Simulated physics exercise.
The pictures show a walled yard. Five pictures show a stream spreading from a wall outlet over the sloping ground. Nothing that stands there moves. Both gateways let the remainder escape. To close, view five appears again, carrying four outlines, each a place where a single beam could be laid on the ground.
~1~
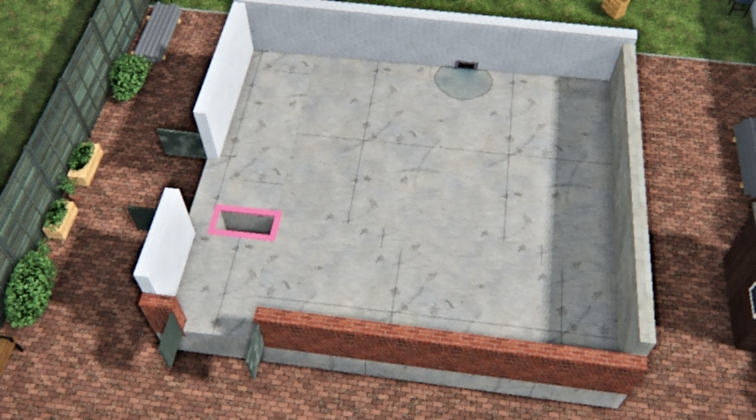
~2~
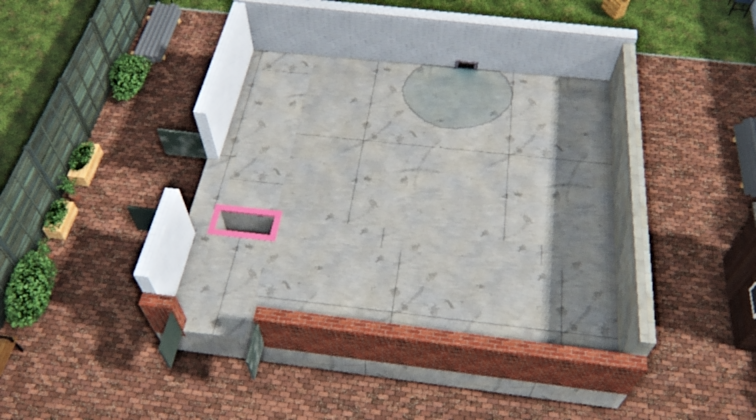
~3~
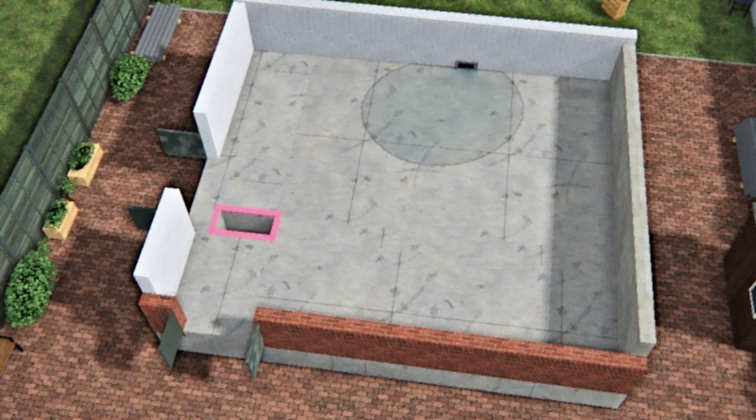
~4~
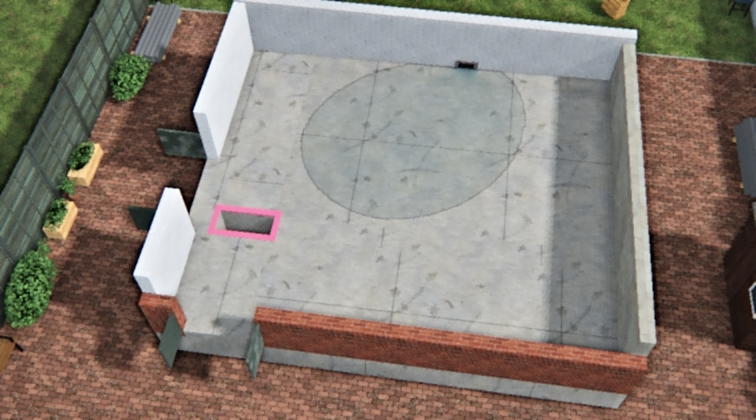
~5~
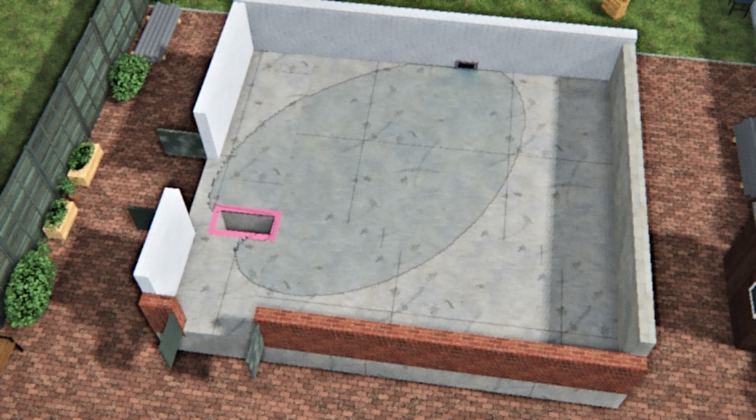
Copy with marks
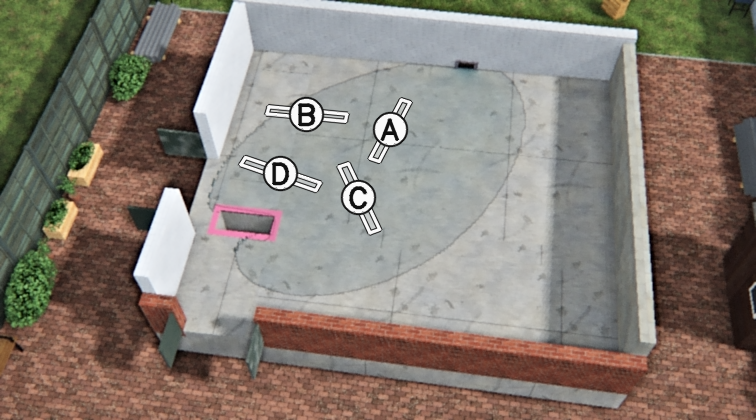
Water spreads from the back wall across the walled yard and reaches the pink drain.
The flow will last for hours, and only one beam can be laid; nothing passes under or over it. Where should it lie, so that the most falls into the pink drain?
B works best here.
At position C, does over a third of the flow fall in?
No.
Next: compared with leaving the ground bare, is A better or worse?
Position A is worse.
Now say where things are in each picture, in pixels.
In the first picture, outfall at (466, 65); pink drain at (245, 223); open gate at (225, 324); open gate at (207, 195); 2 % of the ground under water, visible out to (465, 95); pink drain still dry.
In the second picture, 6 % of the ground under water, visible out to (442, 123); pink drain still dry.
In the third picture, 13 % of the ground under water, visible out to (414, 160); pink drain still dry.
In the fourth picture, 25 % of the ground under water, visible out to (327, 190); pink drain still dry.
In the fifth picture, 42 % of the ground under water, visible out to (252, 271); pink drain taking water.
In white, A from (374, 159) to (405, 101); B from (268, 110) to (346, 117); C from (343, 165) to (374, 231); D from (243, 161) to (318, 186).
With A, about 18 % of the stream goes into the pink drain, about 82 % out by the gates.
With B, about 29 % of the stream goes into the pink drain, about 71 % out by the gates.
With C, about 19 % of the stream goes into the pink drain, about 81 % out by the gates.
With D, about 14 % of the stream goes into the pink drain, about 86 % out by the gates.
